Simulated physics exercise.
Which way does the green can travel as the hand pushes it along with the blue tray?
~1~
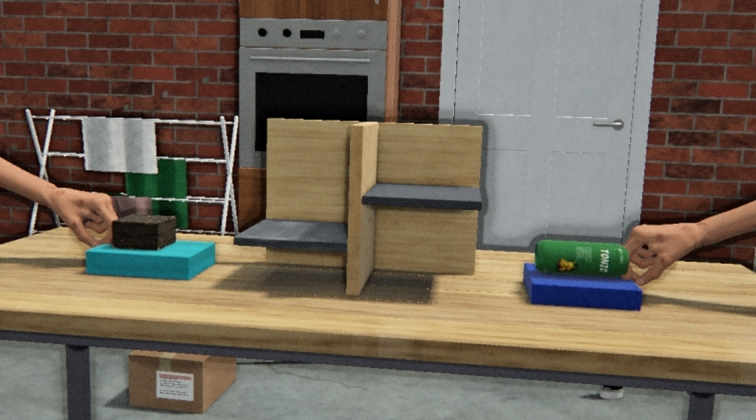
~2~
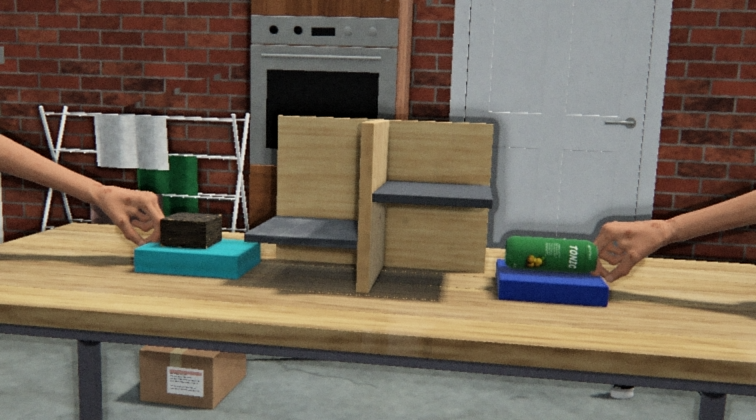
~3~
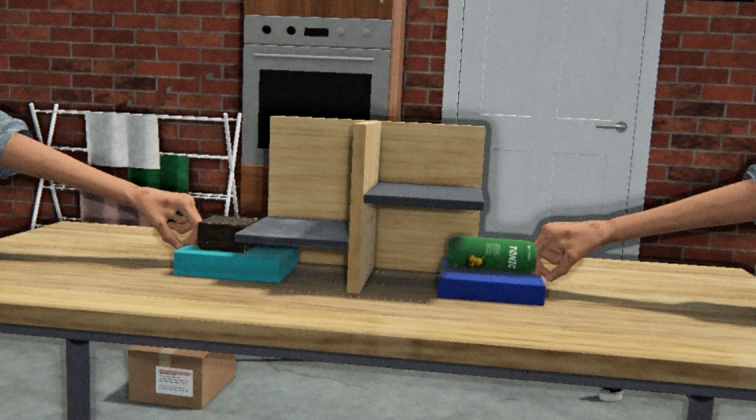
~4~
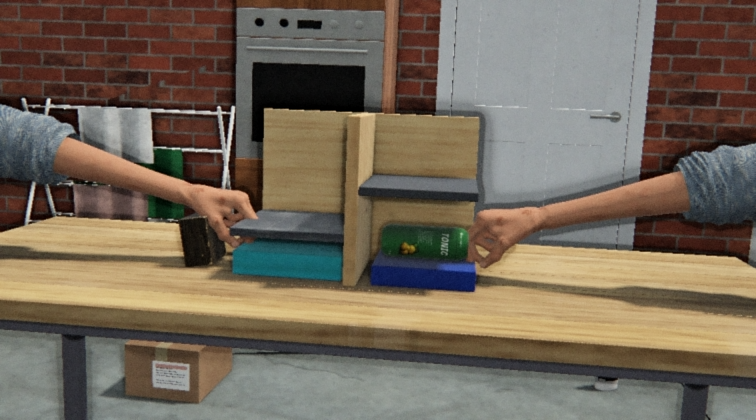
The green can travels to the left, riding on the blue tray until it is beneath the right shelf.
